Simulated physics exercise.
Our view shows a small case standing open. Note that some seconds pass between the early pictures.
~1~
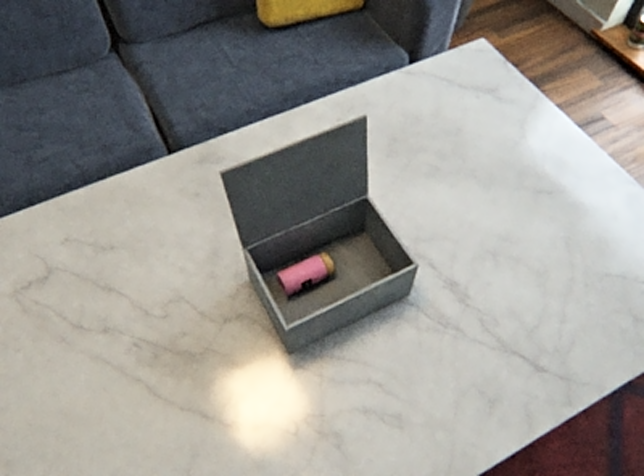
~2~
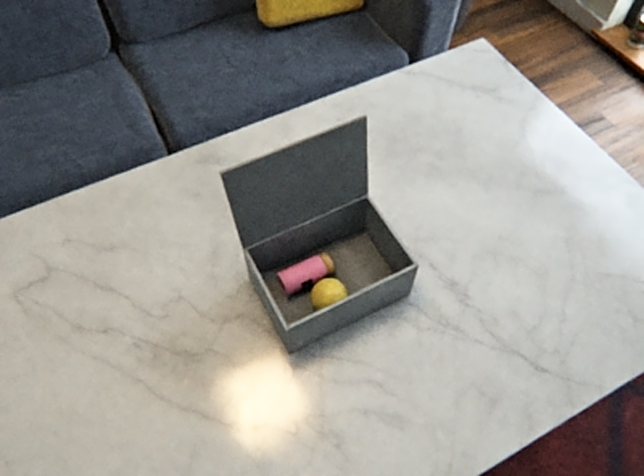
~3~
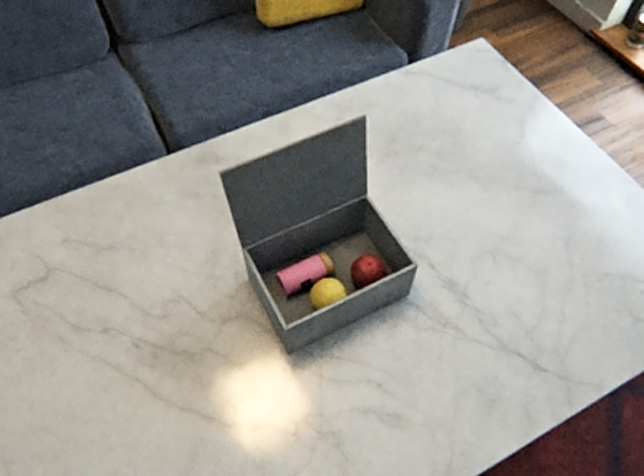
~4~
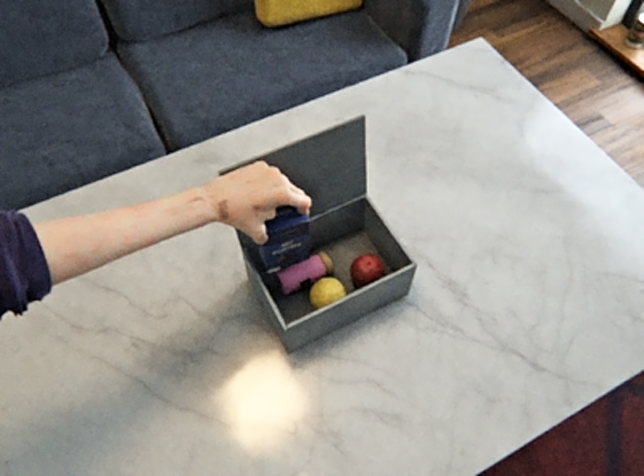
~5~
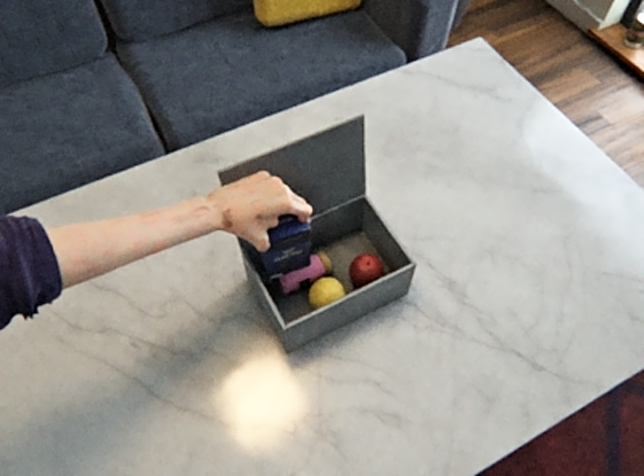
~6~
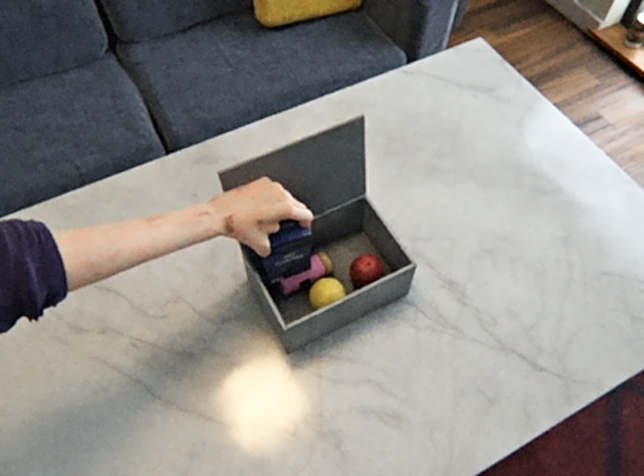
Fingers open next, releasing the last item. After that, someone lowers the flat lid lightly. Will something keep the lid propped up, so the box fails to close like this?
Yes, it stays propped open.
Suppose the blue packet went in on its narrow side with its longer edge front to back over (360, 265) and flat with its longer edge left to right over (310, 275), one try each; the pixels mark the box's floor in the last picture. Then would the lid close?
On the first try the lid remains open; on the second it comes fully down.
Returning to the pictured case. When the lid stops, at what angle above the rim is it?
The answer is about 8 degrees.
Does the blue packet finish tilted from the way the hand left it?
As it turns out, the blue packet changes its angle.
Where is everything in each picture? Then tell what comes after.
The last thing is not in view yet; pink shaker (306, 274), in the first picture.
The last thing is not in view yet, in the second picture.
The last thing is not in view yet, in the third picture.
Still above its spot; blue packet (283, 239); pink shaker (305, 273), in the fourth picture.
Still above its spot; blue packet (285, 246); red apple (367, 271), in the fifth picture.
In place under the hand; blue packet (286, 250), in the sixth picture.
Then, 1.70 s on from there, lid 61° above the rim; blue packet turned 8° from how it was put near (291, 260); pink shaker shifted a little.
Then, 2.20 s on from there, lid 18° above the rim; blue packet turned 49° from how it was put near (308, 288).
In the end, lid 9° above the rim; toppled in the box, blue packet; the other 3 unmoved. At the end, from the last picture's camera, blue packet near (306, 284).
